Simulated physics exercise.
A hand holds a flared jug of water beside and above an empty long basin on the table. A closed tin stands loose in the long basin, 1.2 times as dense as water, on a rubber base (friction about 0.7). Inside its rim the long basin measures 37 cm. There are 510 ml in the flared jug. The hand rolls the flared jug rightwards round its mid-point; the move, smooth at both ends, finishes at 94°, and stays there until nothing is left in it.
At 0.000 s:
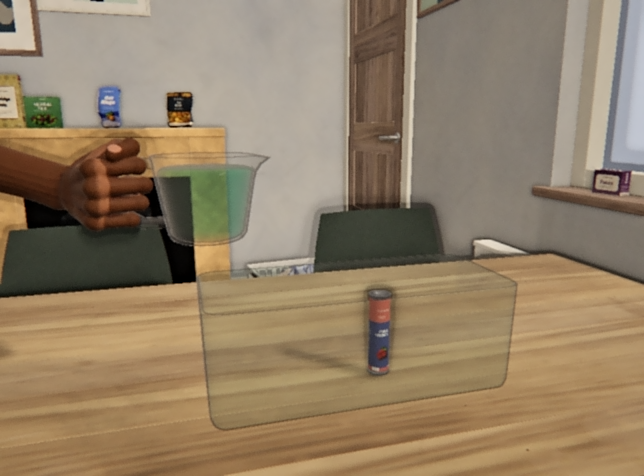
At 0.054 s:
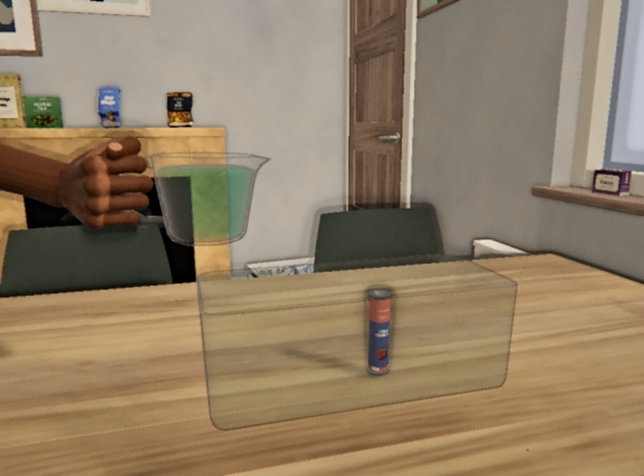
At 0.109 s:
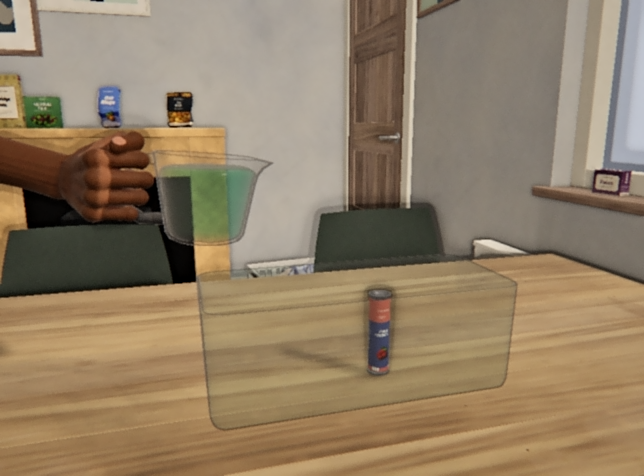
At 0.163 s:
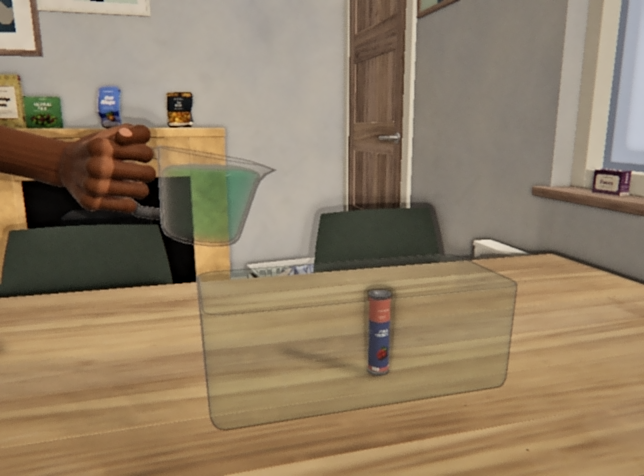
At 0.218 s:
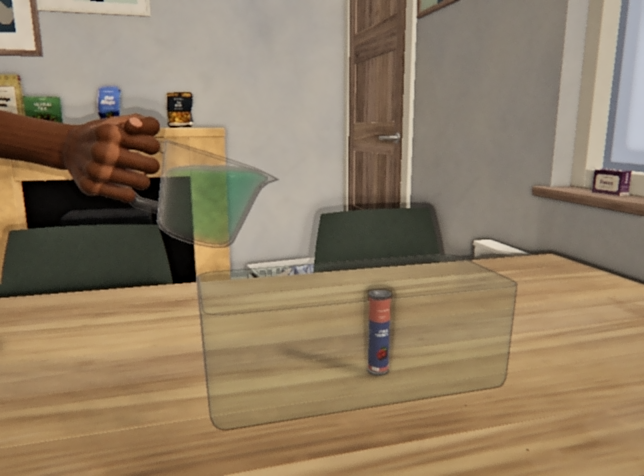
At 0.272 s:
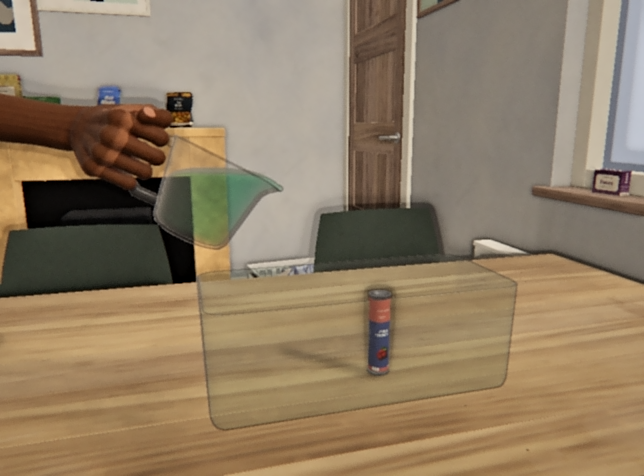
In the video, a hand holds a flared jug of green-tinted water above and to the left of a clear long basin containing a small closed tin on a wooden table, then smoothly tilts the jug rightwards.
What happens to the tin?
The tin stays up.
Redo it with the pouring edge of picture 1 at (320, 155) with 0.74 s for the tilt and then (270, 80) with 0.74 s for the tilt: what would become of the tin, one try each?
First it falls; then it stays up.
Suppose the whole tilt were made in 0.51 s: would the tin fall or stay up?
The tin keeps standing.
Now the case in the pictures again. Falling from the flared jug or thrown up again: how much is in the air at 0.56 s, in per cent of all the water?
Near 24 in a hundred.
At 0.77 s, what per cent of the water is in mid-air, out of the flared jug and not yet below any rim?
Some 8 per cent.
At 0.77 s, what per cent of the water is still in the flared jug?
Some 10 per cent.
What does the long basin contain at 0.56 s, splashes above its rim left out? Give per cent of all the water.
About 28 per cent.
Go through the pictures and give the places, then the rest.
It leans 0°; its right rim is at (270, 156); the water meets the walls at (156, 169) and (254, 167); the long basin's rim runs from (199, 294) to (485, 269); the tin's top is at (380, 297), in the first picture.
It leans 1°; its right rim is at (271, 157); the water meets the walls at (157, 169) and (254, 168), in the second picture.
It leans 5°; its right rim is at (273, 162); the water meets the walls at (158, 168) and (255, 169), in the third picture.
It leans 11°; its right rim is at (276, 169); the water meets the walls at (162, 168) and (260, 170), in the fourth picture.
It leans 19°; its right rim is at (279, 178); the water meets the walls at (165, 171) and (269, 173), in the fifth picture.
It leans 28°; its right rim is at (281, 190); the water meets the walls at (166, 176) and (275, 185); 2 per cent is over the edge, in the sixth picture.
Then, 0.56 s in, the tilt is 81° and 48 per cent is still to pour; the tin stands where it began.
Then, 0.77 s in, the tilt is 94° and 10 per cent is still to pour; the tin stands where it began.
Then, 1.00 s in, the tilt is 94° and 1 per cent is still to pour; the tin stands where it began.
Then, 1.24 s in, the tilt is 94° and 0 per cent is still to pour; the tin stands where it began.
Finally, the tin stands where it began.
